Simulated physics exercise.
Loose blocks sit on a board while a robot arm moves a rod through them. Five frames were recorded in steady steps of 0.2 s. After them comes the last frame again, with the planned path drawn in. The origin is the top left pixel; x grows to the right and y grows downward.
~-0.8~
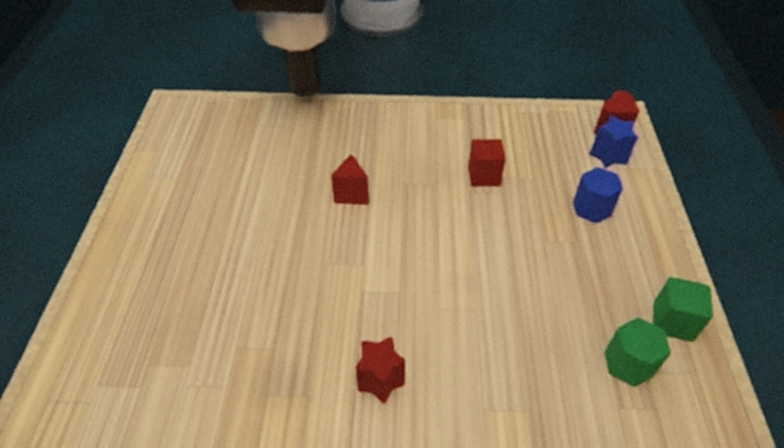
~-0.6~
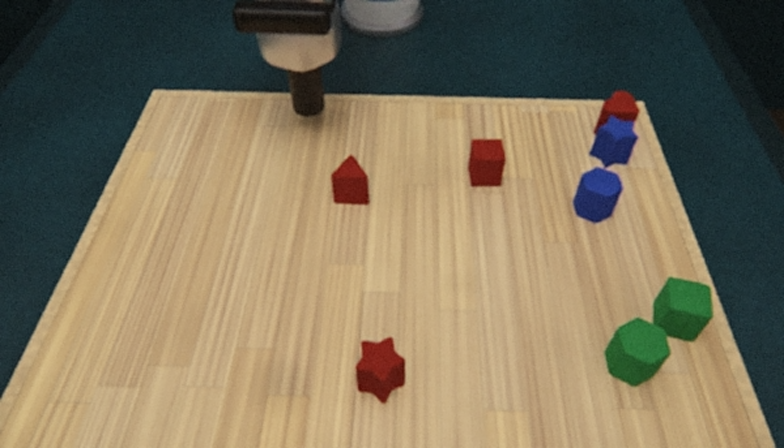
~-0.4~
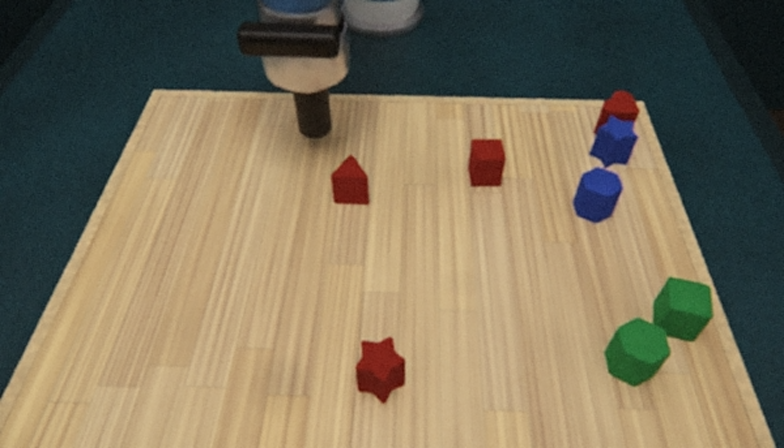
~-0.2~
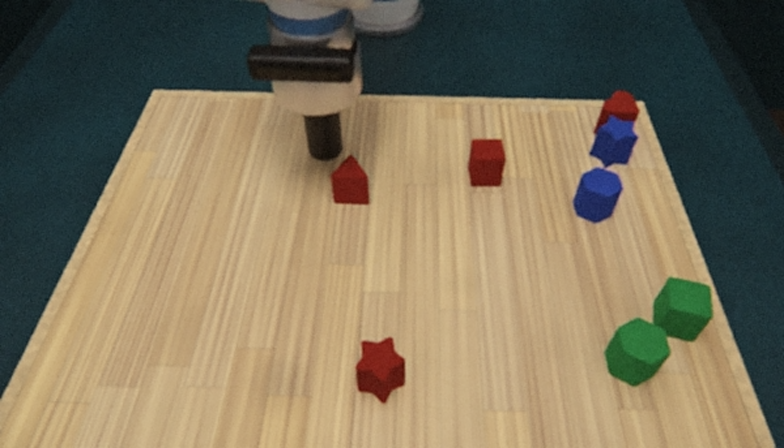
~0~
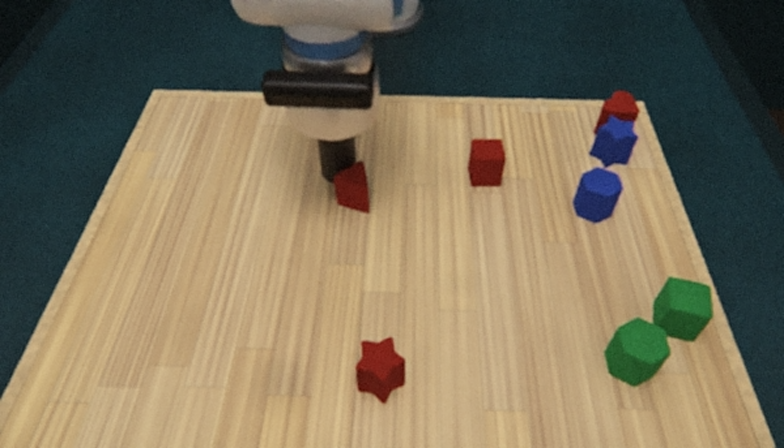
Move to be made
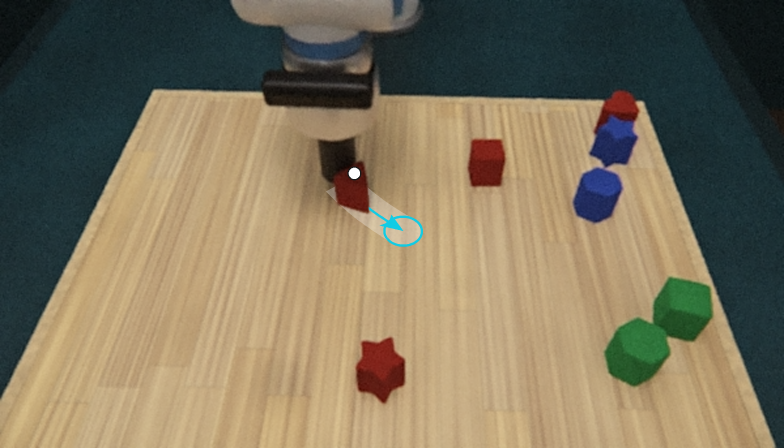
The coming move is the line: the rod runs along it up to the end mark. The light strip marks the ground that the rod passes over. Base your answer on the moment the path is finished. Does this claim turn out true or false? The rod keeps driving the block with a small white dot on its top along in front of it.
This is true.
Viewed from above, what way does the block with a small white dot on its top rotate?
Its spin: Clockwise.
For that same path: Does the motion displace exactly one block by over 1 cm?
I expect so.
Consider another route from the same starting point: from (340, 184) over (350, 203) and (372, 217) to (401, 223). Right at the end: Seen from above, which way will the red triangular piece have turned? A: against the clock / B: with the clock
It's B.
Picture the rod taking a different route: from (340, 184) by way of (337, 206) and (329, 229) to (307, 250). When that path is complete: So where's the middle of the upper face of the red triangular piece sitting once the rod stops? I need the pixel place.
Top centre: (363, 192).
The drawn path runs from (340, 184) over (368, 208) to (403, 231); the dot is on the red triangular piece.
What follows on the original path. Halfway along, rod (369, 197); red triangular piece (382, 202), turned 15° clockwise.
At the end, rod (403, 220); red triangular piece (413, 228), turned 35° clockwise.
